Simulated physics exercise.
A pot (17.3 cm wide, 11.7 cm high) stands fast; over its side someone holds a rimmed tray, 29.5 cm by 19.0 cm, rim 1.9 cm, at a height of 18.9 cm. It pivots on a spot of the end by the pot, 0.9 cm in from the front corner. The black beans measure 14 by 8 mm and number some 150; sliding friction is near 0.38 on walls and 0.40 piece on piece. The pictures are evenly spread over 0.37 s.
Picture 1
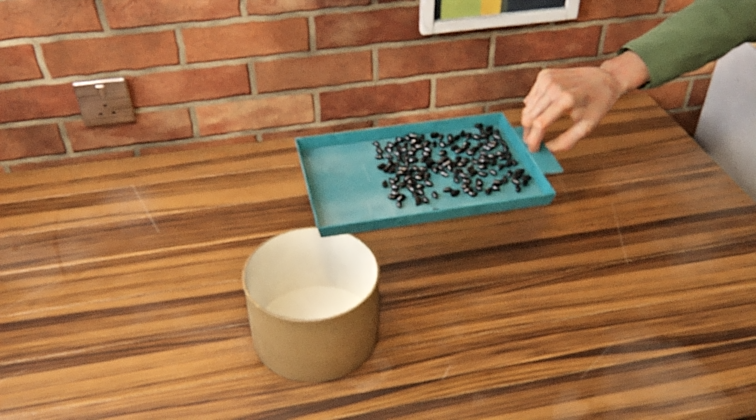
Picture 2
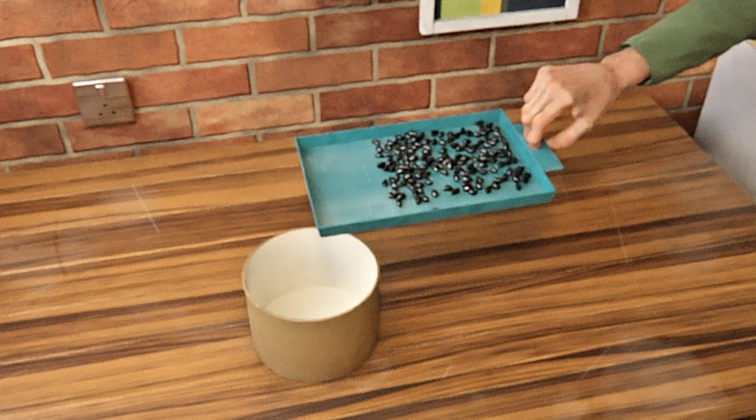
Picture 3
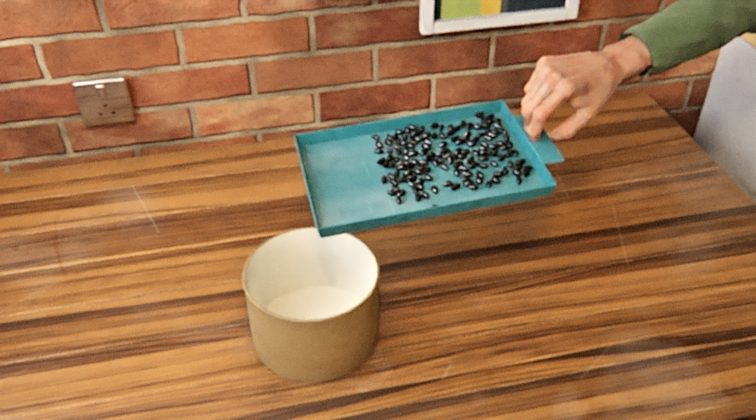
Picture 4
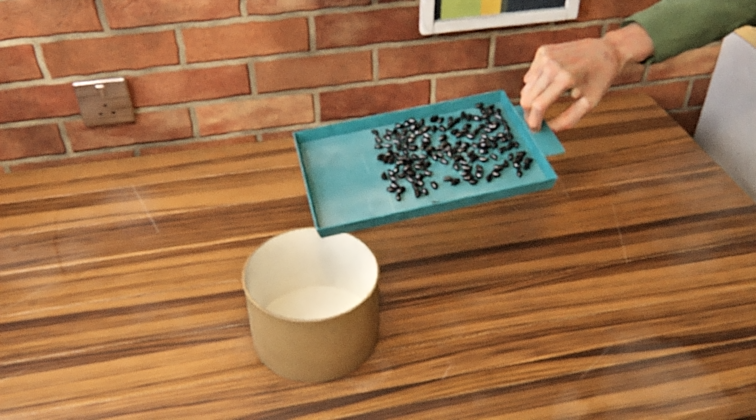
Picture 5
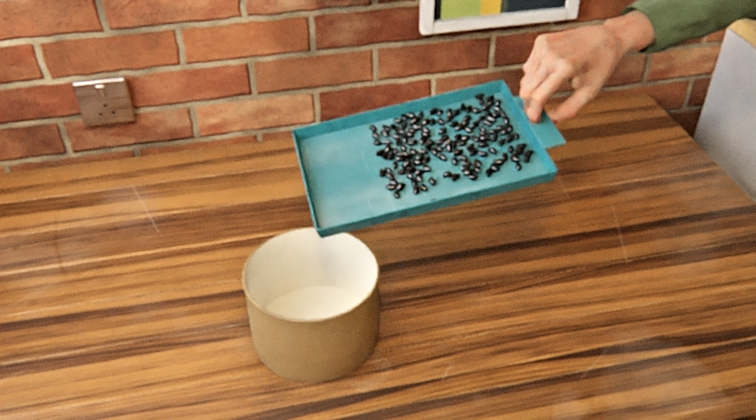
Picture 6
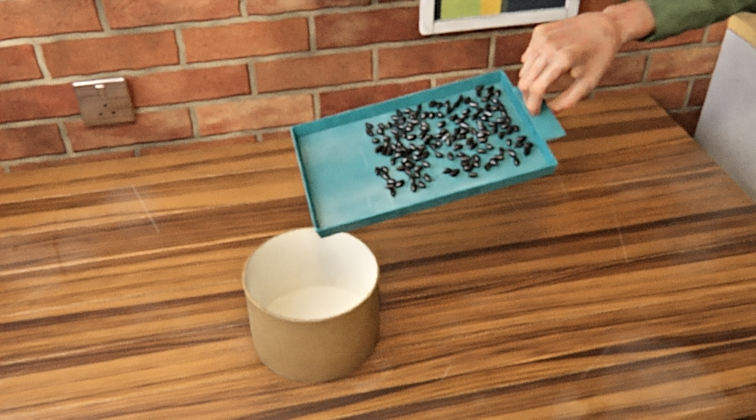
Teal tray of black beans tilting gradually as a hand raises its right end, its left end above a round pot.
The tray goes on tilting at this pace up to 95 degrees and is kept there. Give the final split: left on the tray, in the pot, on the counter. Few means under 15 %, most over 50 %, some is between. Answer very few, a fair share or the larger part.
Tray very few, pot the larger part, counter very few.
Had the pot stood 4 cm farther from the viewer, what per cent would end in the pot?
In that case some 40 per cent.
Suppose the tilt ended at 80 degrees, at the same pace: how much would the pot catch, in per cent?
In that case some 90 per cent.
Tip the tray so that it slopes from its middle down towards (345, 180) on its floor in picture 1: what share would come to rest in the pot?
About 25 per cent.
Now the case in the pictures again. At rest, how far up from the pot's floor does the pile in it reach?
Some 2.0 cm.
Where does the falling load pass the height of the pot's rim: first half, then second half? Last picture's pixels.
At about (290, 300), then at (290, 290).
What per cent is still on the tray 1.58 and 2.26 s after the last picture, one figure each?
About 90, 0.
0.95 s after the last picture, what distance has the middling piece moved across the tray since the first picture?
Roughly 15 cm.
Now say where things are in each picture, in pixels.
Tray tilt 0 degrees, front corners at (321, 226) and (552, 192); middle of the pieces at (448, 163); pot at (311, 271), in the first frame.
Tray tilt 1 degrees, front corners at (320, 226) and (552, 190); middle of the pieces at (448, 161), in the second frame.
Tray tilt 3 degrees, front corners at (320, 226) and (553, 183), lowest corner left front; middle of the pieces at (448, 156), in the third frame.
Tray tilt 6 degrees, front corners at (319, 227) and (553, 176), lowest corner left front; middle of the pieces at (448, 149), in the fourth frame.
Tray tilt 9 degrees, front corners at (319, 228) and (553, 169), lowest corner left front; middle of the pieces at (447, 143), in the fifth frame.
Tray tilt 12 degrees, front corners at (318, 228) and (553, 162), lowest corner left front; middle of the pieces at (447, 137); pot at (311, 271), in the sixth frame.
Then, 0.95 s after the last picture, tilt 51 degrees; the tray holds 95 %, the pot 0 %.
Then, 1.58 s after the last picture, tilt 76 degrees; the tray holds 90 %, the pot 10 %.
Then, 2.26 s after the last picture, tilt 95 degrees; the tray holds 0 %, the pot 100 %.
In the end, tray 0 %, pot 100 %, counter 0 %.
